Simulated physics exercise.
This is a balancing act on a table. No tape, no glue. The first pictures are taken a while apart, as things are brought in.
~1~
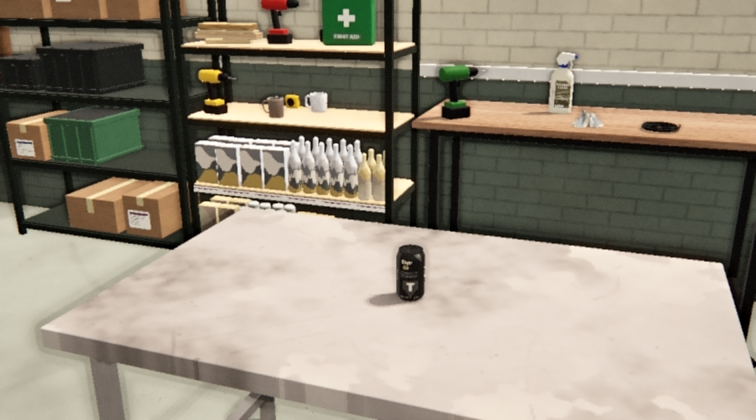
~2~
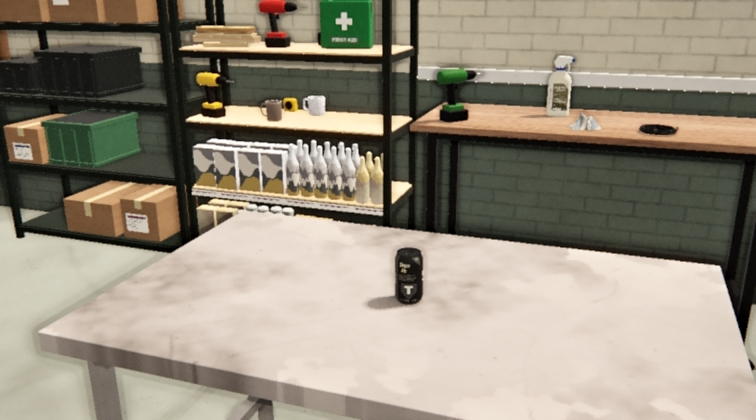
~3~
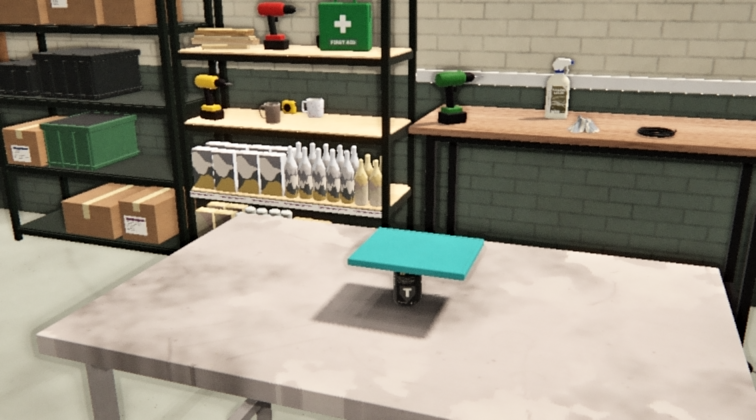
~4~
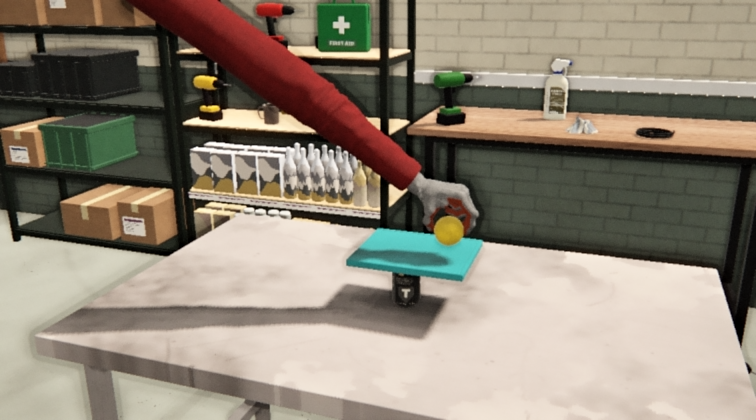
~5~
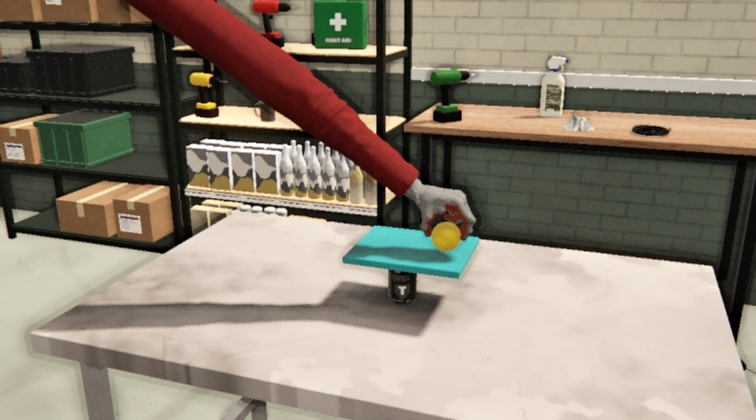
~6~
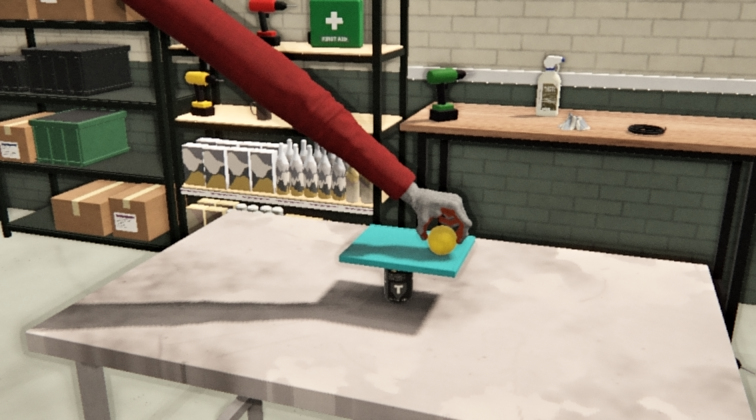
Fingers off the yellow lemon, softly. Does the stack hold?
It loses its balance.
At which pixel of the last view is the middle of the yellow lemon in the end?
Around (491, 309).
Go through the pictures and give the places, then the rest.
In the first frame, the last thing is not in view yet; black can (411, 273).
In the second frame, the last thing is not in view yet; black can (409, 276).
In the third frame, the last thing is not in view yet; black can (407, 279).
The fourth frame shows coming down; yellow lemon (449, 231); black can (406, 280).
The fifth frame shows coming down; yellow lemon (446, 237); black can (403, 277).
The sixth frame shows set down, still held; yellow lemon (442, 240); black can (399, 276).
Then, 0.40 s past the last view, yellow lemon now fallen; turquoise lid rocked 56° from its first pose.
Then, 0.60 s past the last view, turquoise lid now fallen; black can displaced about its own width.
Finally, fallen, yellow lemon and turquoise lid; moved from the start, black can. Final places as the last picture's camera would see them, yellow lemon near (491, 309). The stack comes apart.
